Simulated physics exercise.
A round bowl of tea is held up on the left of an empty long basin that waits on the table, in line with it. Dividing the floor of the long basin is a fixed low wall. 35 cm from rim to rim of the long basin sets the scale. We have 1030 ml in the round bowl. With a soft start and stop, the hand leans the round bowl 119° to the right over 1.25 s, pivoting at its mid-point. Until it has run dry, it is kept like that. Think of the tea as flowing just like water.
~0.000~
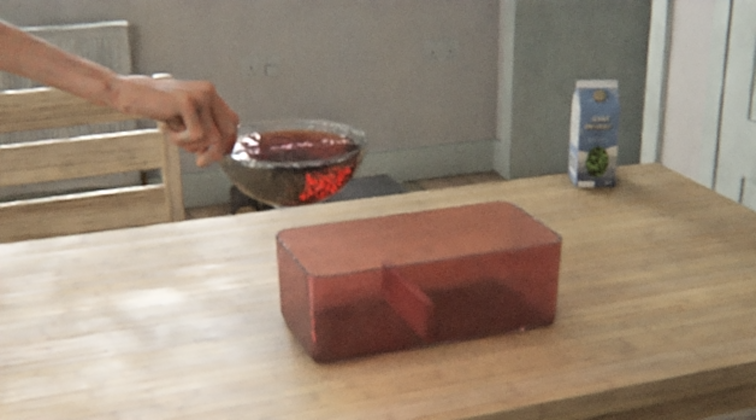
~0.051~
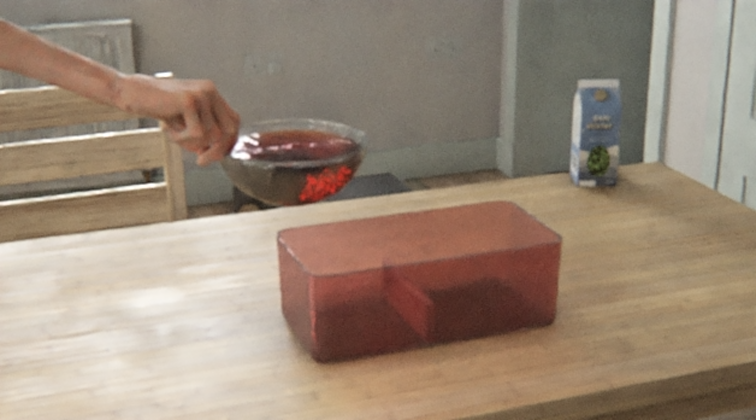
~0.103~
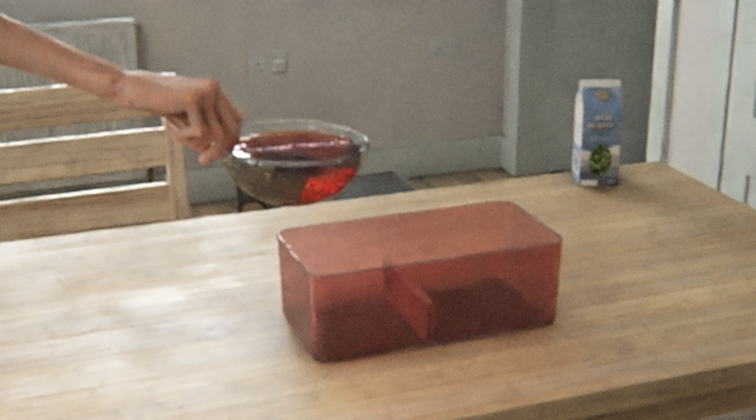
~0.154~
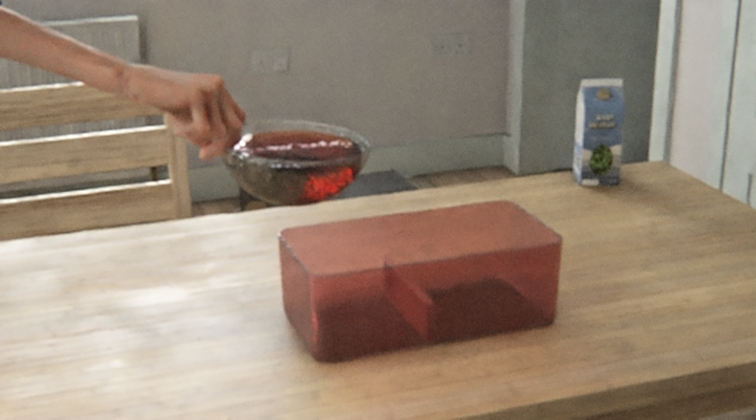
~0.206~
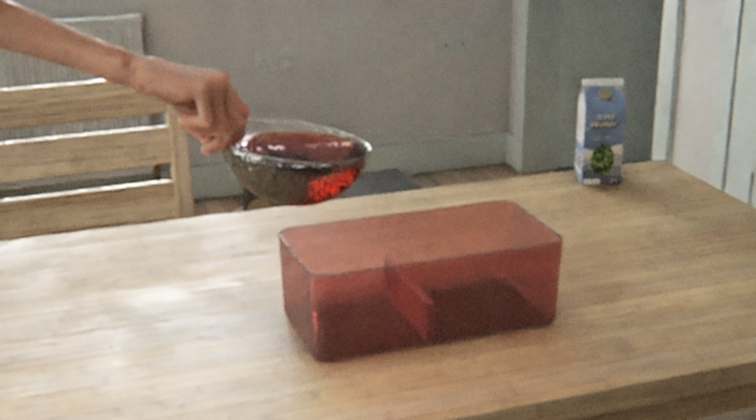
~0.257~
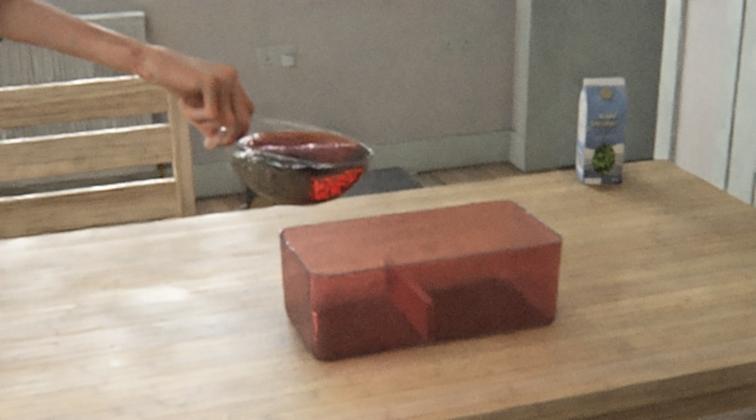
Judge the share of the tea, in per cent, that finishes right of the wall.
46 percent, roughly.
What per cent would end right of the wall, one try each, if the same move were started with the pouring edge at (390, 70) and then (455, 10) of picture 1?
Try 1: Approx. 85 %; try 2: Approx. 75 %.
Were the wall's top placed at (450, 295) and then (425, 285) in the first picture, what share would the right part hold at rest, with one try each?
I'd say 25 percent on the first go, 15 percent on the next.
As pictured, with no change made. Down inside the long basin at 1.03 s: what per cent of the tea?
I'd put it at roughly 98 per cent.
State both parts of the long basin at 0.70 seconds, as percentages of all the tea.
Lab note: Left near 16 %, right near 32.
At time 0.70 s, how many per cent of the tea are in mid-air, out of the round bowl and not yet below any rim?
Around 28 percent.
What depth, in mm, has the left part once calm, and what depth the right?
Final levels - left approx 22 mm, right approx 16 mm.
Then, 0.70 s in, the tilt is 71° and 23 per cent is still to pour, 16 is left of the wall and 33 right of it.
Then, 1.03 s in, the tilt is 110° and 0 per cent is still to pour, 53 is left of the wall and 46 right of it.
Then, 1.38 s in, the tilt is 119° and 0 per cent is still to pour, 53 is left of the wall and 46 right of it.
Then, 1.75 s in, the tilt is 119° and 0 per cent is still to pour, 53 is left of the wall and 46 right of it.
Finally, 53 per cent lies left of the wall, 46 right of it and 1 outside.
